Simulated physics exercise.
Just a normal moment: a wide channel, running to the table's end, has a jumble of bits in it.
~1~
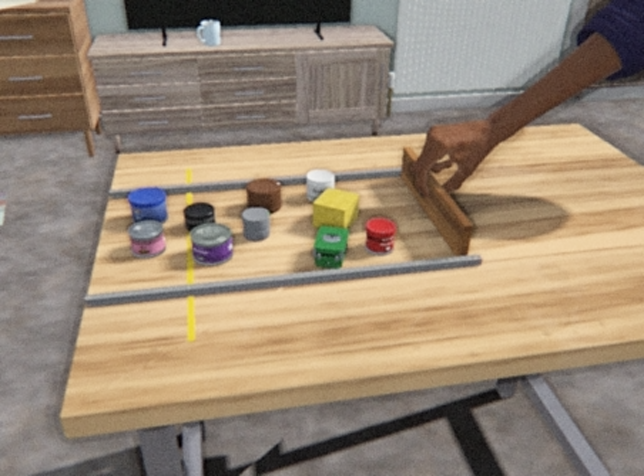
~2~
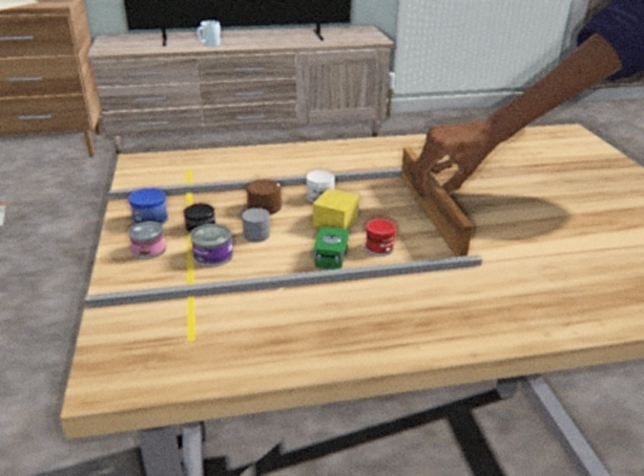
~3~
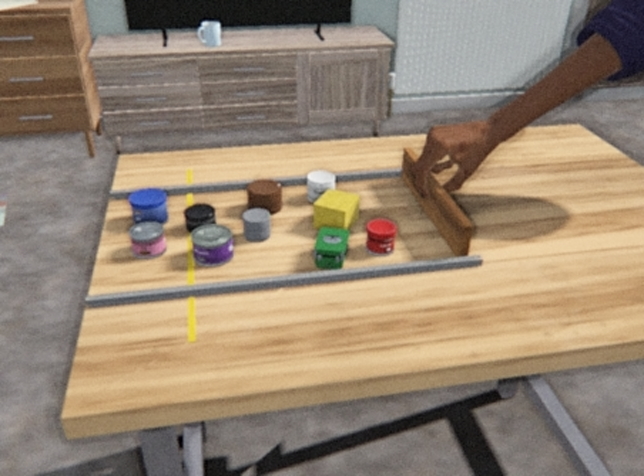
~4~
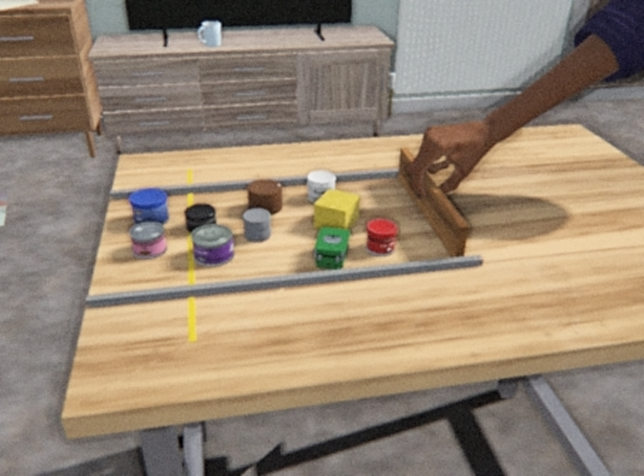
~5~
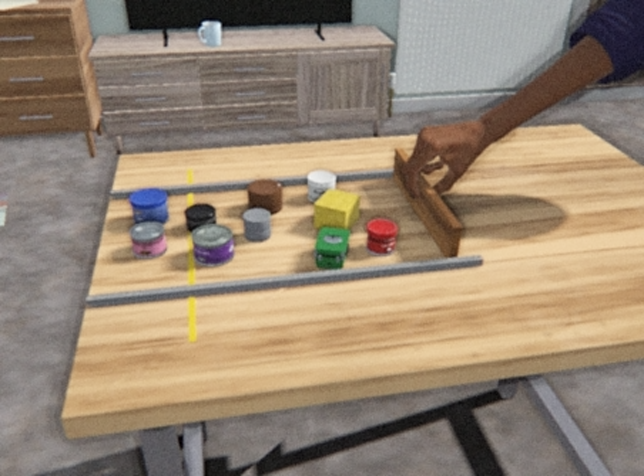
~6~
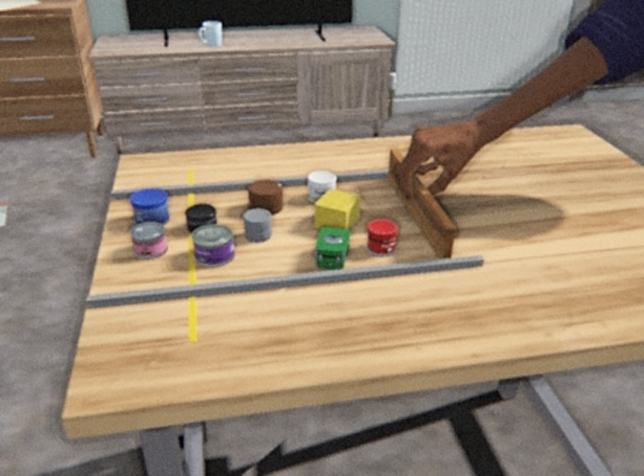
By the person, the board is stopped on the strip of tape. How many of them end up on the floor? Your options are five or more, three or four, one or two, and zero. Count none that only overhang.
My pick is zero.
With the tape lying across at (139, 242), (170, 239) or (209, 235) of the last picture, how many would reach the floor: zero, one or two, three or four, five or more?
So, for the three spots in the order asked, I'd go with five or more, one or two and none at all.
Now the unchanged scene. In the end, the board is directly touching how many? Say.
It touches 5.
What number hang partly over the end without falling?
Looks like 1 of them.
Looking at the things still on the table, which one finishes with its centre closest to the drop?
Pink tin.
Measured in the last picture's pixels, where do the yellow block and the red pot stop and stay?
The yellow block comes to rest close to (172, 232), while the red pot rests close to (175, 254).
Soon after, none off yet; blue pot at rest near (150, 208); pink tin at rest near (149, 241); black tub at rest near (201, 219).
In the end, the number that fall off is zero.
